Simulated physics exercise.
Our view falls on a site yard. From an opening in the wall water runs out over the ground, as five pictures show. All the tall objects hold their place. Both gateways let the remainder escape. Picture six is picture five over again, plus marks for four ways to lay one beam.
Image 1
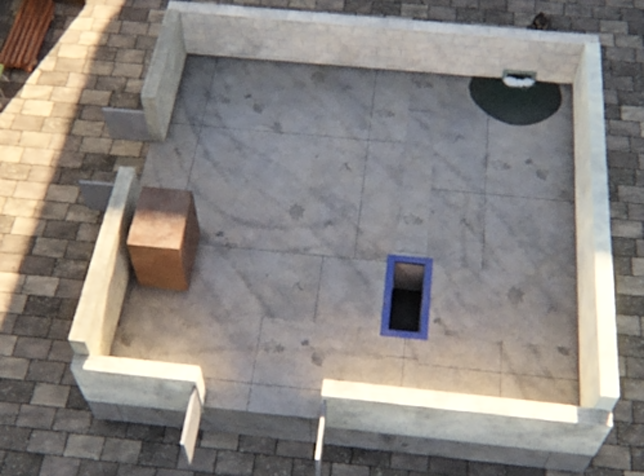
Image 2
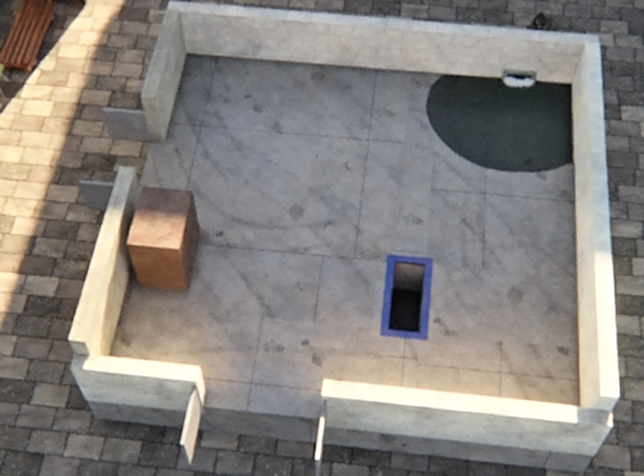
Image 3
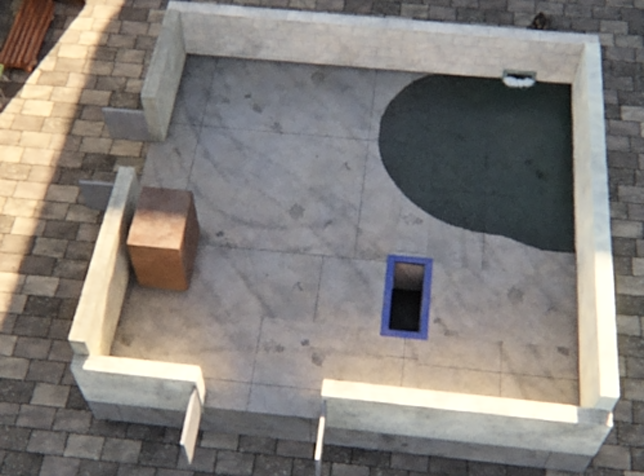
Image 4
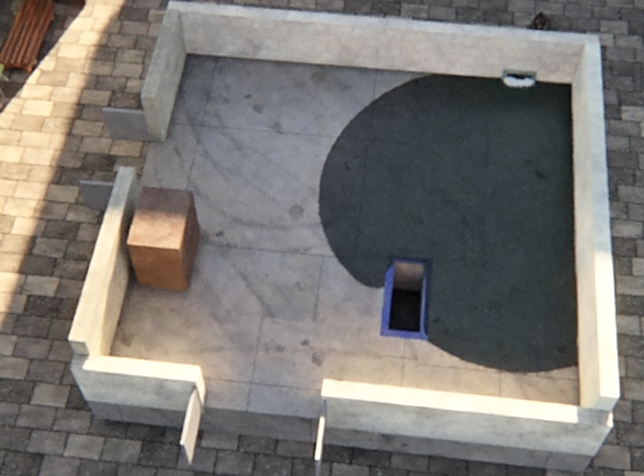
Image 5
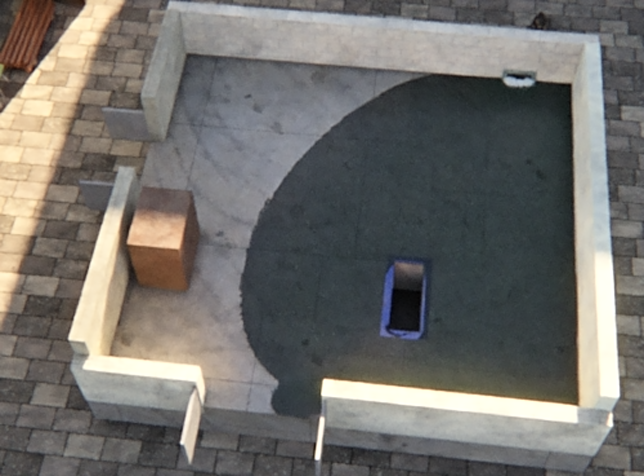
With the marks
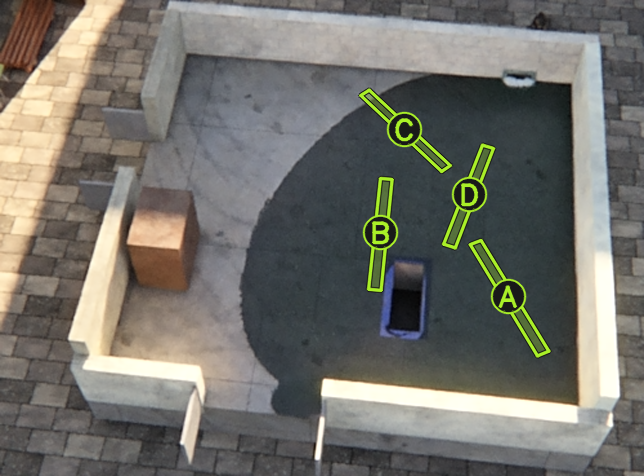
Dark water spreads from a small pale outlet at the top right of a walled, grey-paved yard, seen from high above by a camera that stays still. A copper-brown block stands at the left, a blue-rimmed rectangular pit lies right of centre, and gates stand open on the left and near sides. The water widens leftward and down, surrounds the pit and enters it, then reaches the near gateway.
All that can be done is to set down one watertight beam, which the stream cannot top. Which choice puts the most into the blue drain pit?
B is best.
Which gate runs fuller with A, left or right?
The right one.
On the marked copy, A from (475, 242) to (543, 353); B from (374, 289) to (386, 178); C from (365, 92) to (446, 168); D from (449, 246) to (487, 146).
With A, about 27 % of the stream runs into the blue drain pit, about 72 % out by the gates.
With B, about 39 % of the stream runs into the blue drain pit, about 59 % out by the gates.
With C, about 23 % of the stream runs into the blue drain pit, about 75 % out by the gates.
With D, about 22 % of the stream runs into the blue drain pit, about 77 % out by the gates.
